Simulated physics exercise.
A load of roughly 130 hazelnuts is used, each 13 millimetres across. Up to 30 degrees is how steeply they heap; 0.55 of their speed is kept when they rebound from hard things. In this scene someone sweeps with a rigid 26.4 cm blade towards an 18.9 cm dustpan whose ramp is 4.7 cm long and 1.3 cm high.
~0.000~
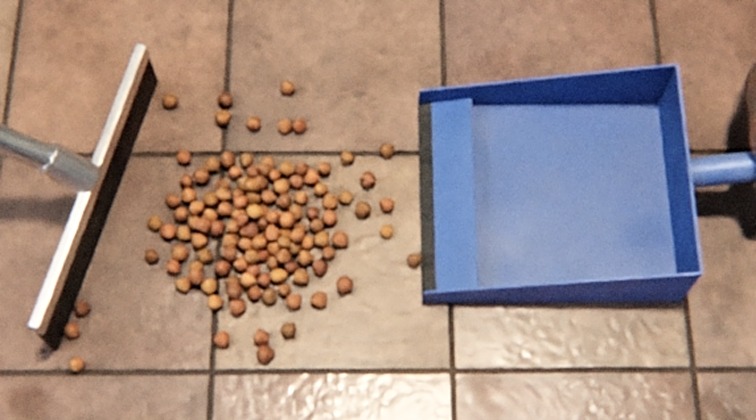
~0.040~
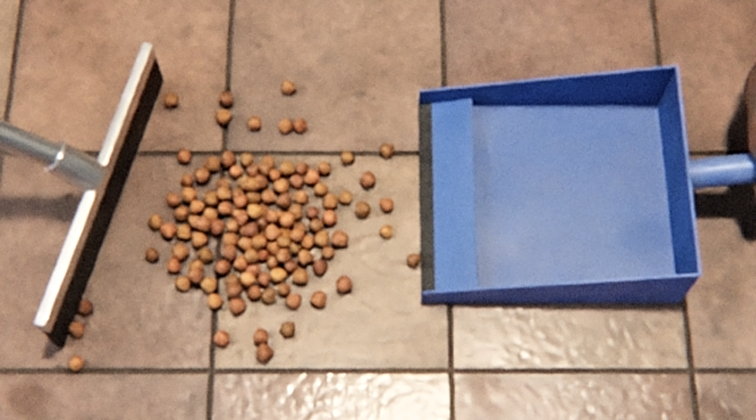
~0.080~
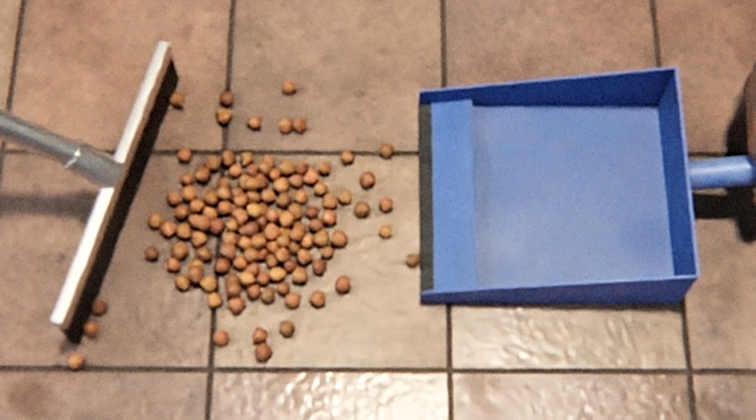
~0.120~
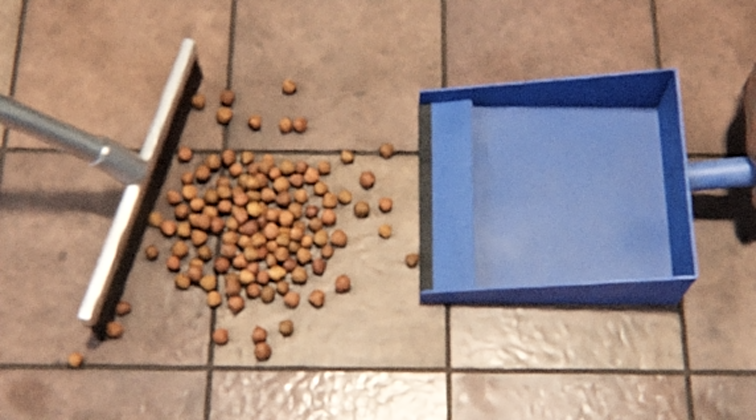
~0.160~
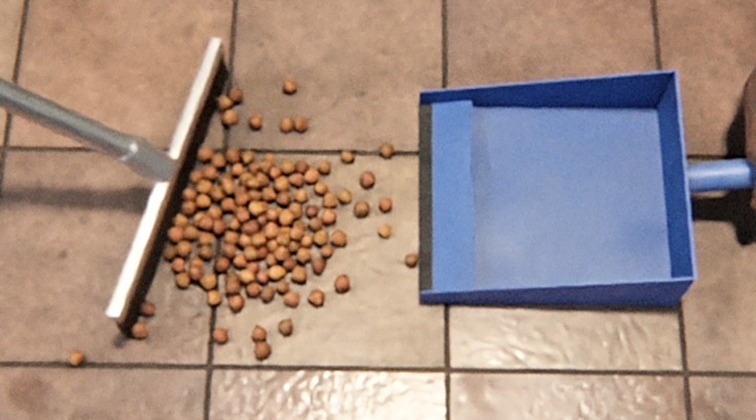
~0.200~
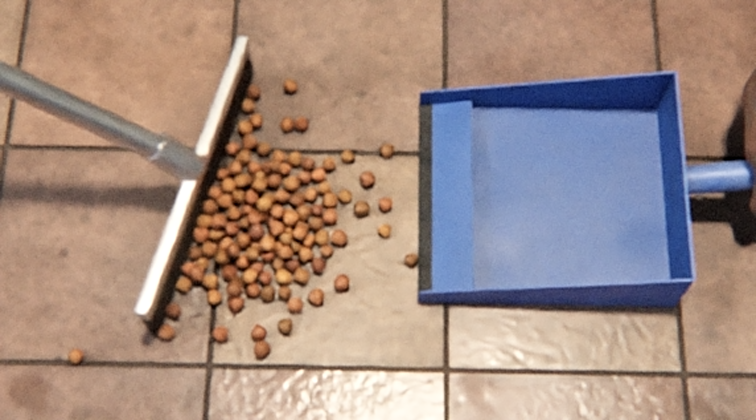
A squeegee-like blade slides right across the tiles, pushing scattered hazelnuts closer to a blue dustpan.
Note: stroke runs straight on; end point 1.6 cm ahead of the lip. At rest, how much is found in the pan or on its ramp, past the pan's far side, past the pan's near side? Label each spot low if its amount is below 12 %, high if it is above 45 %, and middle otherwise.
Pan: Middle, far side: Low, near side: Middle.
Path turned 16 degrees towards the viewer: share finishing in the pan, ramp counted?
Result: Close to 30 %, ramp counted.
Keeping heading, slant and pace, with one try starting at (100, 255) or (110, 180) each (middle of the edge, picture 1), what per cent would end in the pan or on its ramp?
Roughly 30 % and 15 %.
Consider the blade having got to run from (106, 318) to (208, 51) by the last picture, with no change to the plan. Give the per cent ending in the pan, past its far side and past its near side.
Pan 20 % / far 0 % / near 30 %.
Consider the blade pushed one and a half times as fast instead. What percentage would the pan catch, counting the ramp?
In that case roughly 35 percent.
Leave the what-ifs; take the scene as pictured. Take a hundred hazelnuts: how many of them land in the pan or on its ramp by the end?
25 percent.
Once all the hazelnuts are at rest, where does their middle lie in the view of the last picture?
At about (410, 245).
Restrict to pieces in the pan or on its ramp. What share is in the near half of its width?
I'd put it at around 50 per cent.
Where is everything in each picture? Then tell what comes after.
Blade from (39, 327) to (143, 55), moved 0.0 cm, 0 of the pieces shifted so far; middle of the pieces at (263, 224); pan at (568, 199), in the first frame.
Blade from (45, 325) to (149, 54), moved 0.5 cm, 2 of the pieces shifted so far; middle of the pieces at (263, 224), in the second frame.
Blade from (62, 322) to (165, 52), moved 1.8 cm, 4 of the pieces shifted so far; middle of the pieces at (263, 223), in the third frame.
Blade from (88, 319) to (190, 50), moved 4.0 cm, 4 of the pieces shifted so far; middle of the pieces at (263, 222), in the fourth frame.
Blade from (117, 316) to (217, 48), moved 6.2 cm, 23 of the pieces shifted so far; middle of the pieces at (263, 222), in the fifth frame.
Blade from (145, 313) to (244, 47), moved 8.5 cm, 81 of the pieces shifted so far; middle of the pieces at (275, 224); pan at (565, 202). Its pace works out near 0.57 m/s, heading 4 degrees away from the viewer's side, in the sixth frame.
After 0.33 s, middle of the blade 12 cm from the lip; 0 % over the lip, far side 0 %, near side 20 %.
After 0.42 s, middle of the blade 7 cm from the lip; 5 % over the lip, far side 0 %, near side 25 %.
After 0.65 s, middle of the blade 5 cm from the lip; 25 % over the lip, far side 0 %, near side 30 %.
In the end, at 1.3 s, pan 25 %, far side 0 %, near side 30 %, in front of the lip or behind the blade 45 %.
